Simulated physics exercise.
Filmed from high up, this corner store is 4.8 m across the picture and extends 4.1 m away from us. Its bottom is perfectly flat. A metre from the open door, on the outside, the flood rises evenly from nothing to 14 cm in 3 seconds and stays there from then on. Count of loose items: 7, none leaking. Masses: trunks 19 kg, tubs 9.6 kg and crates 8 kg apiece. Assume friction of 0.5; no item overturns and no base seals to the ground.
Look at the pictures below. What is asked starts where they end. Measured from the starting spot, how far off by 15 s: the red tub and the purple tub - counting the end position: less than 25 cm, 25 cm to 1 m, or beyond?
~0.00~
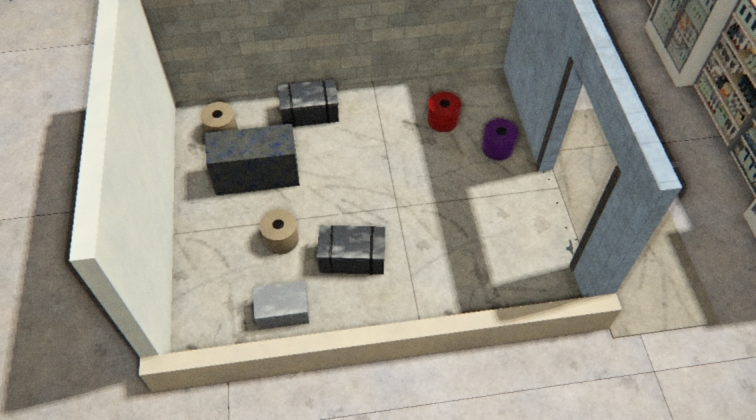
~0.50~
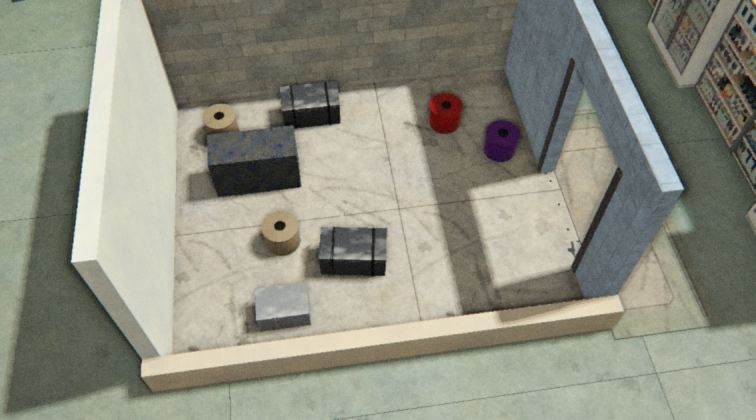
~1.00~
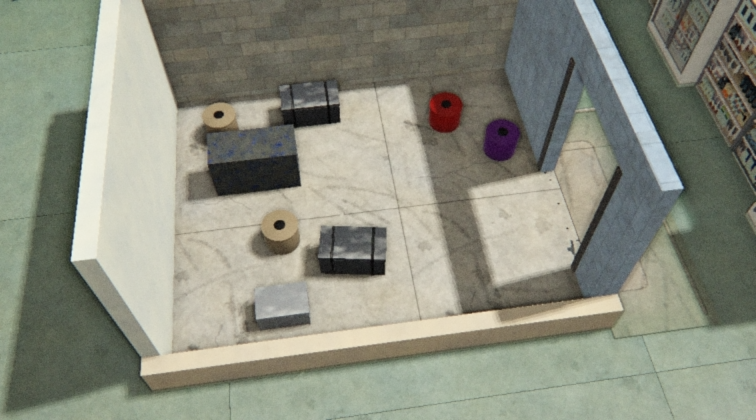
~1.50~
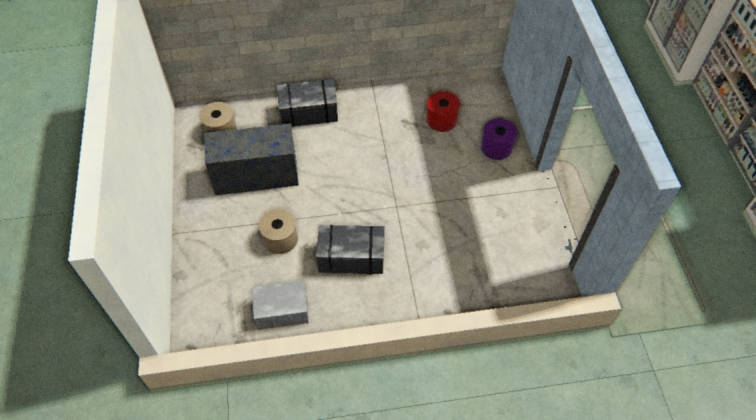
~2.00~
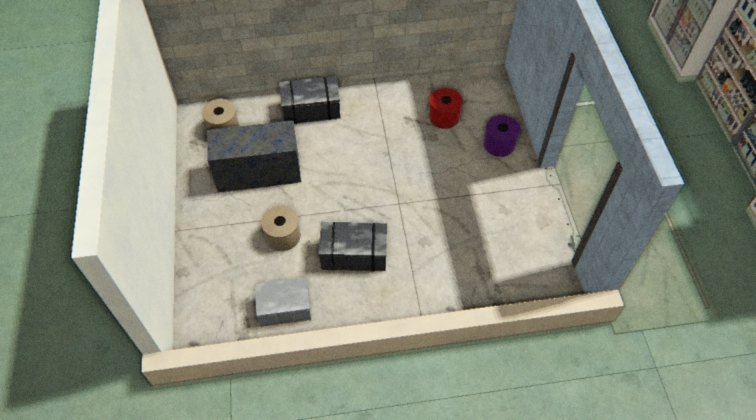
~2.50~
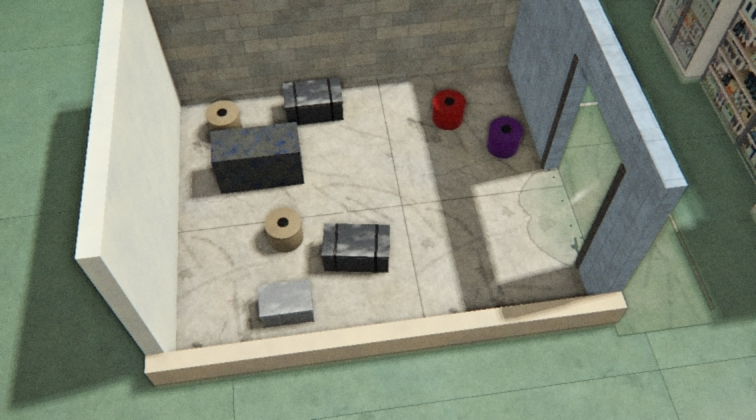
By then the red tub hardly moves and the purple tub hardly moves.
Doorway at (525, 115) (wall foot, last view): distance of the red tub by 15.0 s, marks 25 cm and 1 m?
As for the red tub, it winds up a long way off.
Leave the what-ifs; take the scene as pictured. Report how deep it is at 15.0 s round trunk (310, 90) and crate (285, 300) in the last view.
Some 8 cm at the first, some 9 cm at the second.
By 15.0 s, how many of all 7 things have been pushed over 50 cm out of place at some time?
By my count, 4.
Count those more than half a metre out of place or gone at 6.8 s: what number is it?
By then the count is 0.
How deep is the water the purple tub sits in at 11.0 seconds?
Depth: About 1 cm.
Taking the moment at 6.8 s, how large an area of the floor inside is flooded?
Somewhere around 13 m2, roughly.
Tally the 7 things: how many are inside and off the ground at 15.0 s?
The number is 5.
After 3.5 s the red tub is near (449, 102), 0.0 m from its start, aground; the purple tub is near (506, 129), 0.0 m from its start, aground; 0 afloat.
After 6.8 s the red tub is near (449, 102), 0.0 m from its start, aground; the purple tub is near (506, 129), 0.0 m from its start, aground; 0 afloat.
After 11.0 s the red tub is near (449, 102), 0.0 m from its start, aground; the purple tub is near (506, 129), 0.0 m from its start, aground; 3 afloat.
After 15.0 s the red tub is near (449, 102), 0.0 m from its start, aground; the purple tub is near (506, 129), 0.0 m from its start, aground; 5 afloat.
